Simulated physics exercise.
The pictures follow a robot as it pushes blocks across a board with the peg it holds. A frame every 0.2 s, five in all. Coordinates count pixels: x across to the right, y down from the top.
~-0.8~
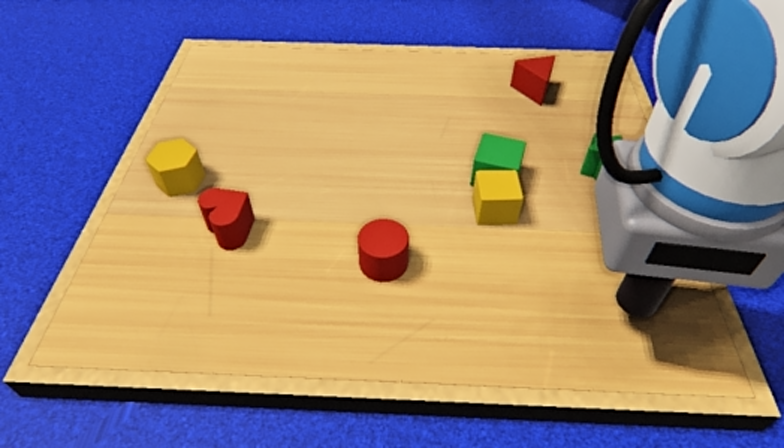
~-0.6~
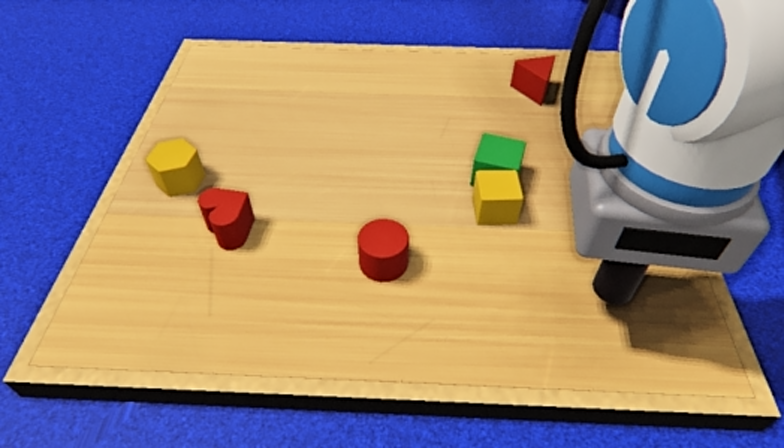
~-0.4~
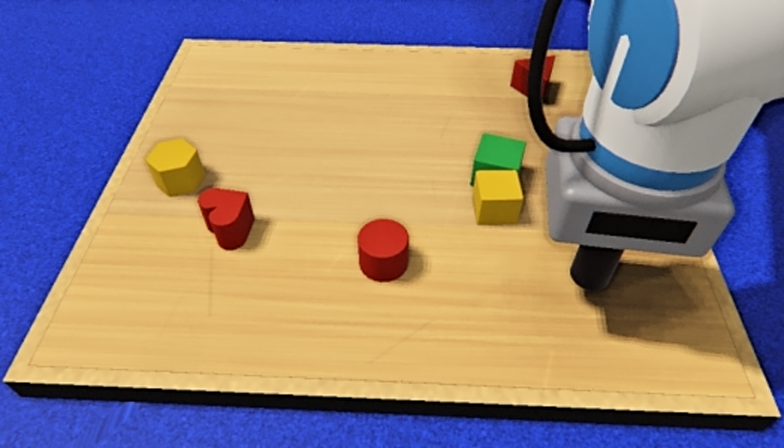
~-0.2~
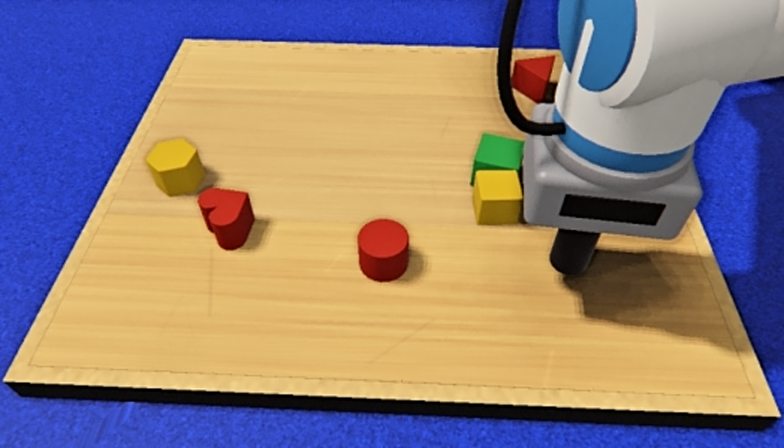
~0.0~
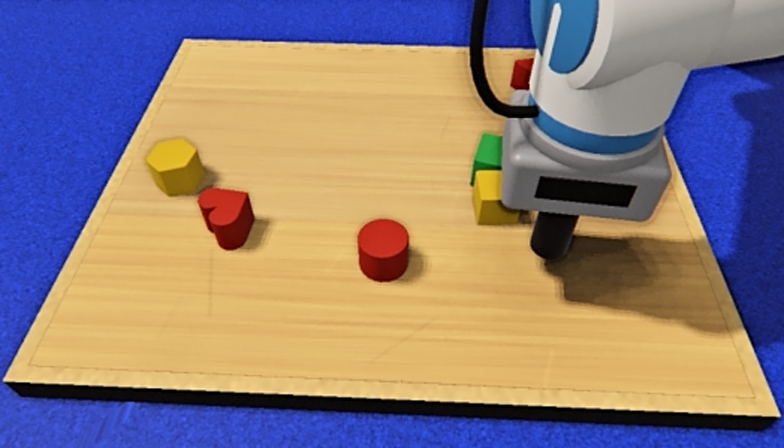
A robot arm moves left and slightly up the wooden board while the blocks stay still.
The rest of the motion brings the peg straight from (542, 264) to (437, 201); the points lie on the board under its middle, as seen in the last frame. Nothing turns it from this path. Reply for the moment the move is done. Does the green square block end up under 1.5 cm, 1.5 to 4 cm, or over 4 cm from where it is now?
Once the path is done, the green square block lies within 1.5 cm of its present place.
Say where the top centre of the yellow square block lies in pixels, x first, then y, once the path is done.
The middle of its upper face will lie at (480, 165).
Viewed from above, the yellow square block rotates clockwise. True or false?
That claim is true.
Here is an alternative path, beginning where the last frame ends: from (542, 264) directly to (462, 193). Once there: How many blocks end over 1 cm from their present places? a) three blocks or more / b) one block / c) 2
My answer is option c.
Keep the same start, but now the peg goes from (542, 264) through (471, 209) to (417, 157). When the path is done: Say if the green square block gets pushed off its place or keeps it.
It will be nudged away from its spot.
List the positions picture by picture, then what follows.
The first frame shows peg's lower end at (636, 301); red round block at (383, 237); yellow square block at (500, 184); green square block at (501, 150).
The second frame shows peg at (612, 289); blocks still.
The third frame shows peg at (589, 276); blocks still.
The fourth frame shows peg at (568, 261); blocks still.
The fifth frame shows peg at (548, 246); red round block at (383, 237); yellow square block at (500, 184); green square block at (501, 150).
The first path, step by step. One third of the way, peg at (509, 223); nothing pushed yet.
Two thirds of the way, peg at (472, 202); yellow square block at (485, 170), turned 30° clockwise; green square block at (501, 144).
At the end, peg at (439, 182); red round block still; yellow square block at (480, 165), turned 40° clockwise; green square block at (502, 142), turned 20° clockwise.
